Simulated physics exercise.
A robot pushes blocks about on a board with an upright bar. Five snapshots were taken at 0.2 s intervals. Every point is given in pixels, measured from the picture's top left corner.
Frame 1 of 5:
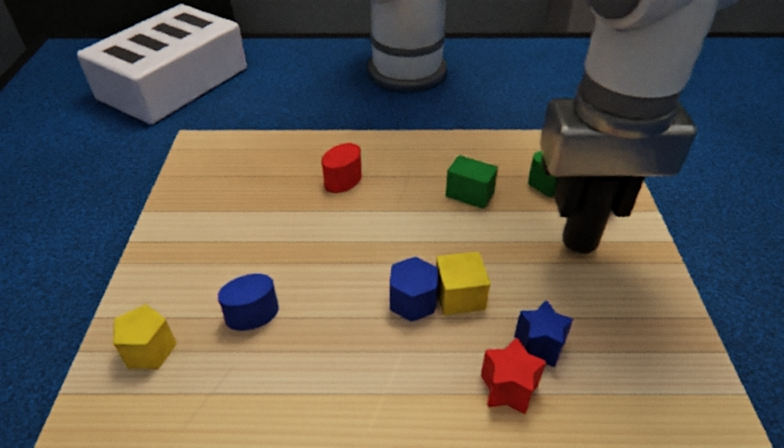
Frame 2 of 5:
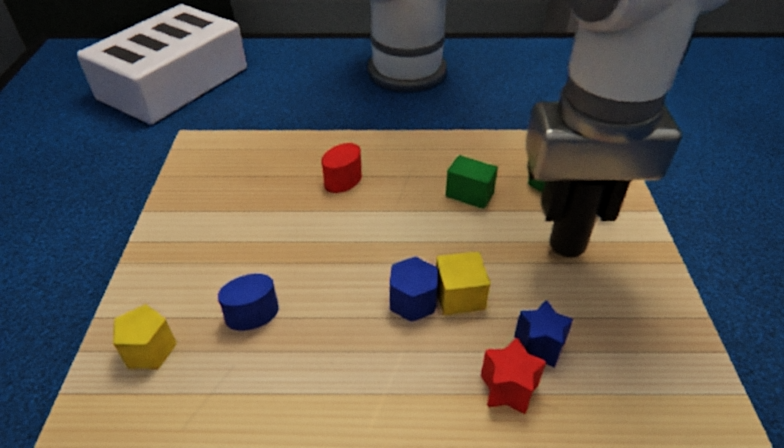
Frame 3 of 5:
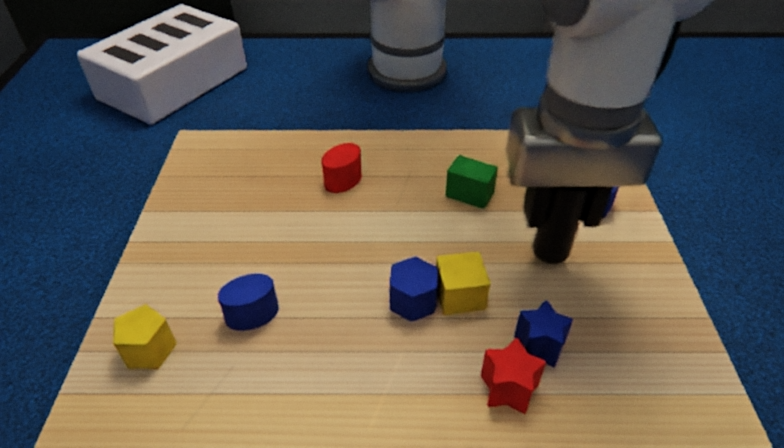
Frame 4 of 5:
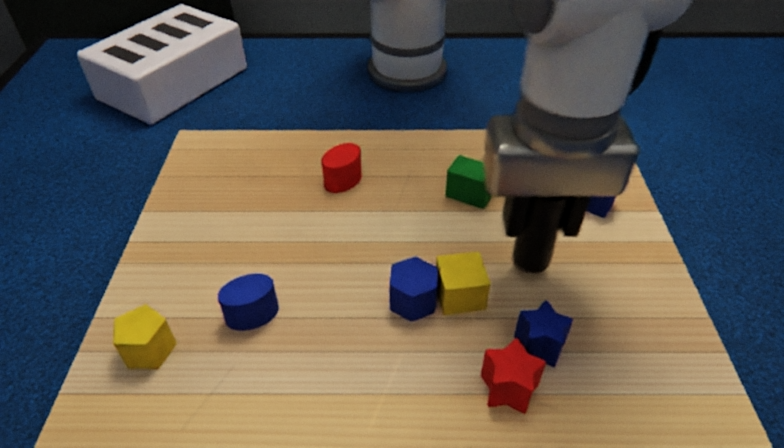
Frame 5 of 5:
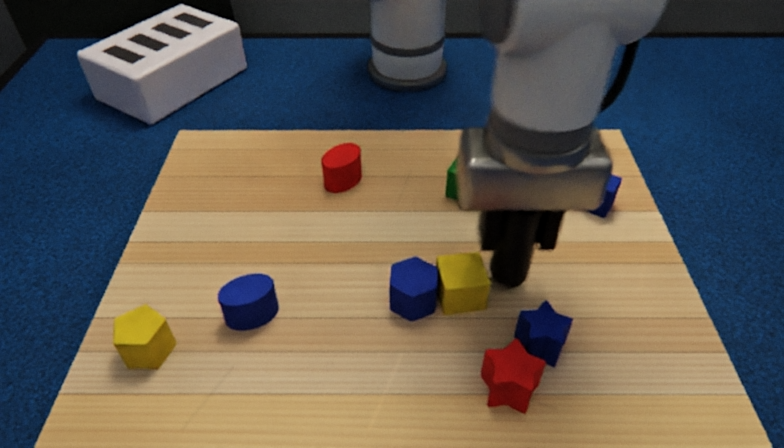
A robot arm holding a dark upright bar begins near the right side of a wooden board scattered with coloured blocks. It glides steadily left and slightly toward the viewer, uncovering a blue block behind it, and ends close beside the yellow square block, while every block stays still.
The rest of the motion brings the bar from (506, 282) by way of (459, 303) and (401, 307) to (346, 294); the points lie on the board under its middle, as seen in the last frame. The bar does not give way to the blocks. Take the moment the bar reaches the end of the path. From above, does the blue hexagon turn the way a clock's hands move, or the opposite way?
It twists against the clock when seen from above.
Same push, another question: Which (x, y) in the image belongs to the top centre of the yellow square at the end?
It should be at (302, 282) by then.
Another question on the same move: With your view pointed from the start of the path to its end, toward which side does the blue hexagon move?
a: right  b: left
b (left)
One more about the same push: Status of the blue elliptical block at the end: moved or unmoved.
The block you're asking about gets moved.
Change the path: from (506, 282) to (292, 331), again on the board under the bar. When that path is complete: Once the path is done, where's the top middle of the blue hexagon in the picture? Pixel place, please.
It should be at about (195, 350).
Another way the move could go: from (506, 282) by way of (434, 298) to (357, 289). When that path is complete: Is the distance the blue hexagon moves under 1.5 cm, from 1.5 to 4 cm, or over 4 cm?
The blue hexagon ends up quite far away, over 4 cm.
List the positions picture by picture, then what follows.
Tip of the bar (580, 241), middles of tops, blue elliptical block (245, 289), blue hexagon (414, 276), yellow square (463, 270), blue star block (547, 322), in the first frame.
Bar (567, 245), nothing pushed, in the second frame.
Bar (550, 251), nothing pushed, in the third frame.
Bar (531, 261), nothing pushed, in the fourth frame.
Bar (508, 274), blue elliptical block (245, 289), blue hexagon (414, 276), yellow square (463, 270), blue star block (547, 322), in the fifth frame.
The first path, step by step. One third of the way, bar (459, 295); blue hexagon (370, 283); yellow square (417, 282), turned 15° clockwise.
Two thirds of the way, bar (401, 299); blue hexagon (308, 291); yellow square (356, 288).
At the end, bar (345, 286); blue elliptical block (206, 295), turned 15° clockwise; blue hexagon (257, 302), turned 30° anticlockwise; yellow square (302, 282), turned 20° anticlockwise; blue star block unmoved.
